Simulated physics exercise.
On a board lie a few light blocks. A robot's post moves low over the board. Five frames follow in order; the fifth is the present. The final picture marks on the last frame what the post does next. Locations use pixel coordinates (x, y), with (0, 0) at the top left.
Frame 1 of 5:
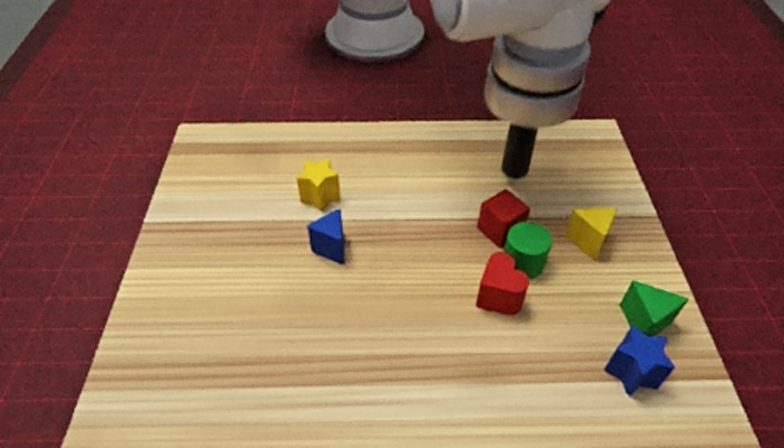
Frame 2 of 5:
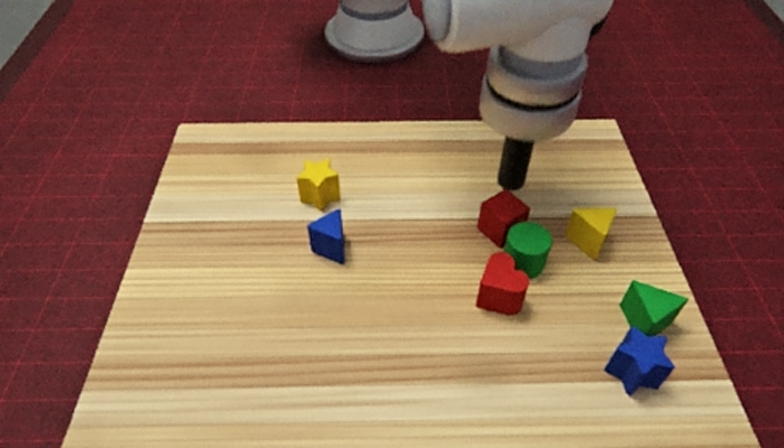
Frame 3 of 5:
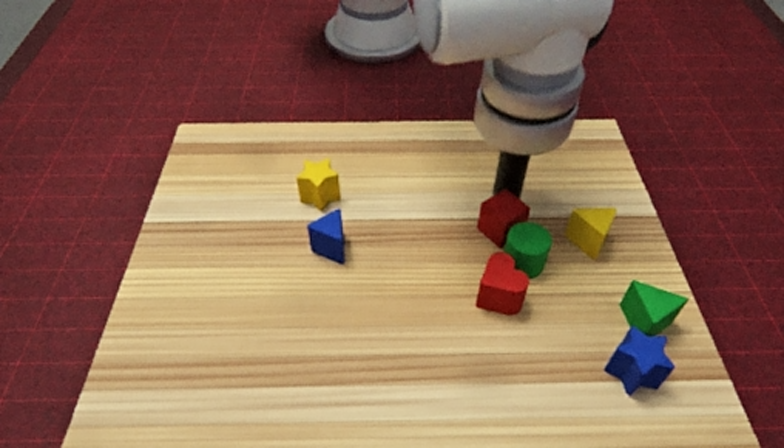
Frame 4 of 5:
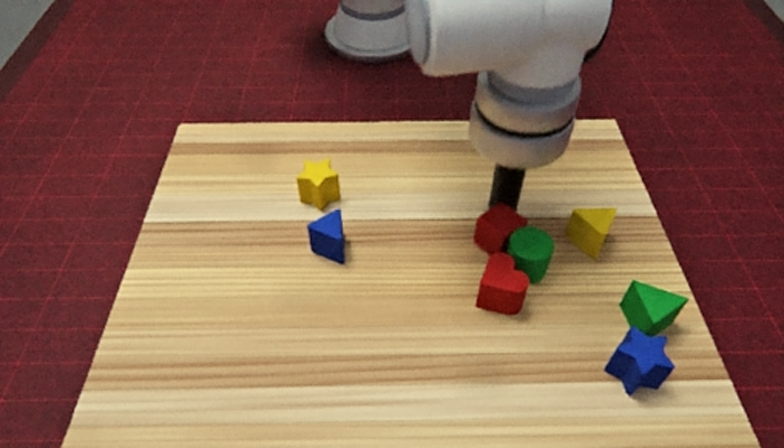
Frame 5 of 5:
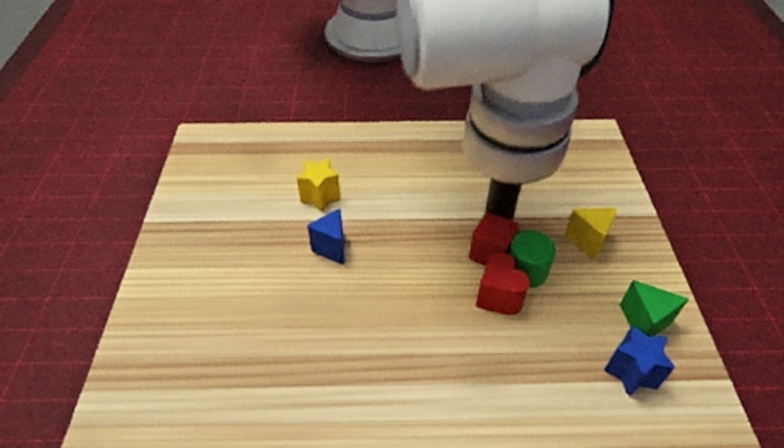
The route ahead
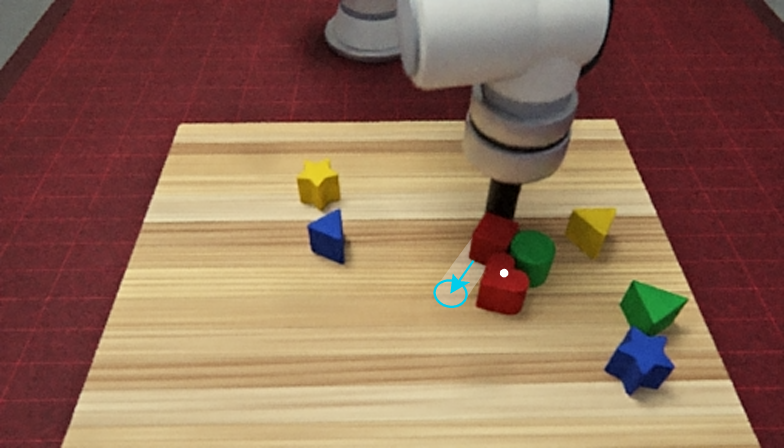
The clip opens on a wooden board scattered with small coloured blocks, a robot arm holding its dark post behind a red block. The post moves toward the viewer and slightly left, reaching the red block, then pushes it a short way forward and left, while the green cylinder shifts slightly right.
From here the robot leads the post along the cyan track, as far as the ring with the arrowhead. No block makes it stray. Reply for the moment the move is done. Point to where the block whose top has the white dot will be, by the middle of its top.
It is at (520, 309).
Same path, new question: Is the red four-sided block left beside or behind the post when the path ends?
Answer: Yes.
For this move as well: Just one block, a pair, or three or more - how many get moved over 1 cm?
Going by the path, two of them shift by more than about 1 cm.
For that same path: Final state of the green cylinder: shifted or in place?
It stays.
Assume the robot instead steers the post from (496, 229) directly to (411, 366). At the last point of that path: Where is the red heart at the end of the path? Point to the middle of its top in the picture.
It should be at about (523, 314).
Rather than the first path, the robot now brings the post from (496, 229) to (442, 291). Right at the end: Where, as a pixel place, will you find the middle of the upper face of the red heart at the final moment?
Final place: (516, 297).
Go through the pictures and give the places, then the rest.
The first frame shows tip of the post at (515, 170), middles of tops, red four-sided block at (506, 205), red heart at (504, 273), green cylinder at (530, 237).
The second frame shows post at (511, 182), nothing pushed.
The third frame shows post at (507, 194), nothing pushed.
The fourth frame shows post at (503, 207), red four-sided block at (503, 218), green cylinder at (532, 242).
The fifth frame shows post at (498, 219), red four-sided block at (497, 228), red heart at (504, 273), green cylinder at (534, 246).
The line goes from (496, 229) directly to (451, 293); the dot is on the red heart.
On the path given first. One third of the way, post at (483, 241); red four-sided block at (492, 252), turned 40° anticlockwise; red heart at (508, 287).
Two thirds of the way, post at (468, 261); red four-sided block at (492, 272), turned 75° anticlockwise; red heart at (515, 304), turned 15° clockwise.
At the end, post at (452, 284); red four-sided block at (493, 277), turned 85° anticlockwise; red heart at (520, 309), turned 15° clockwise; green cylinder unmoved.
